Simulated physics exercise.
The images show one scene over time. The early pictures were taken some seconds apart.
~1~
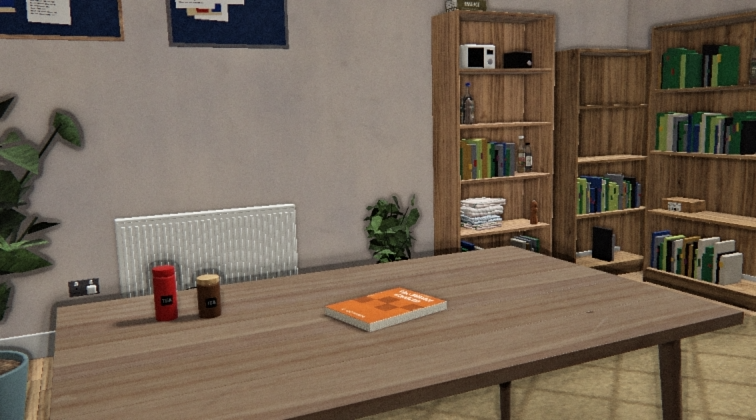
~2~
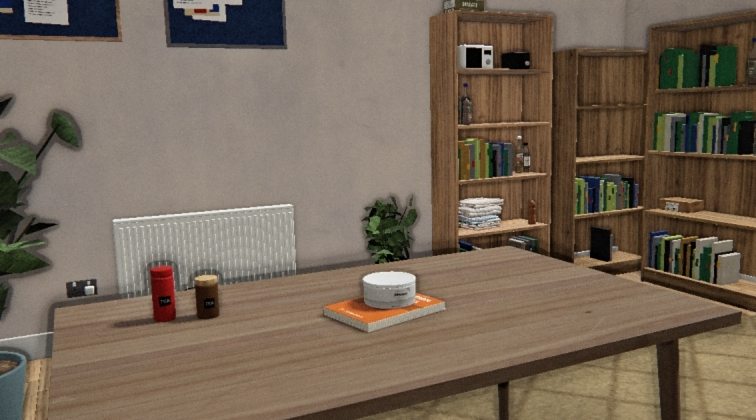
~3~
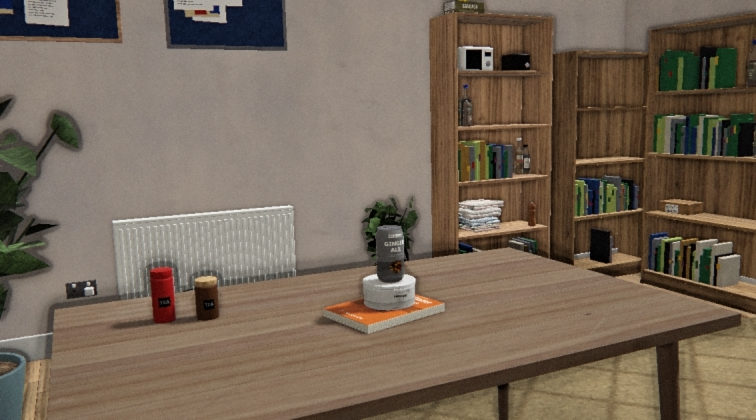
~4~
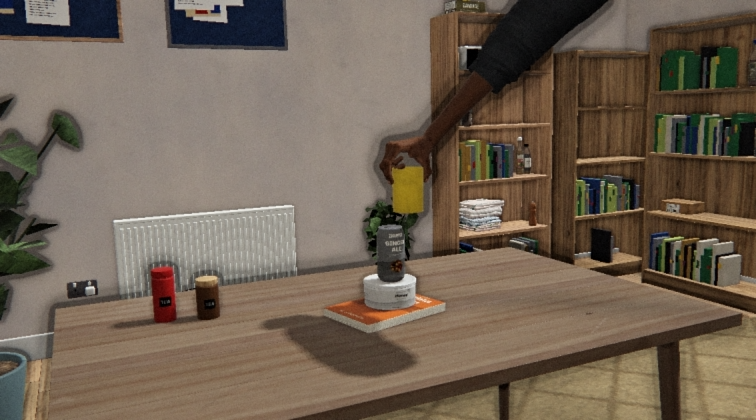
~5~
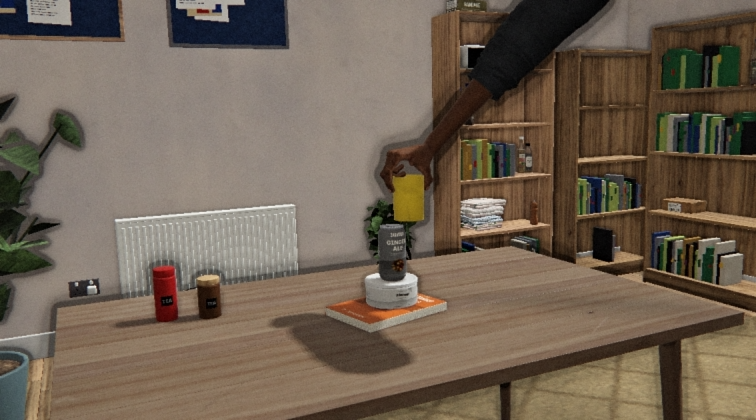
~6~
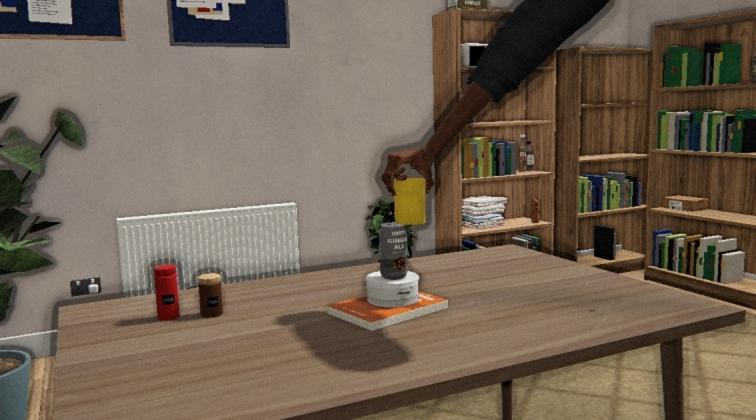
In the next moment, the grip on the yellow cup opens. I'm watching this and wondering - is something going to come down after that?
I expect something to leave its place.
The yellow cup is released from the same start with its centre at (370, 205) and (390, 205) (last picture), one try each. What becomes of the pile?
On the first go it collapses, and on the second it remains standing.
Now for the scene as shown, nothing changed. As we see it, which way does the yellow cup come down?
Its movement is toward the right.
Then, 0.40 s past the last view, yellow cup now fallen.
Then, 0.90 s past the last view, things are still on the move.
Finally, fallen, yellow cup; the other 5 still in place. Final places as the last picture's camera would see them, yellow cup near (447, 279). The pile loses its balance.
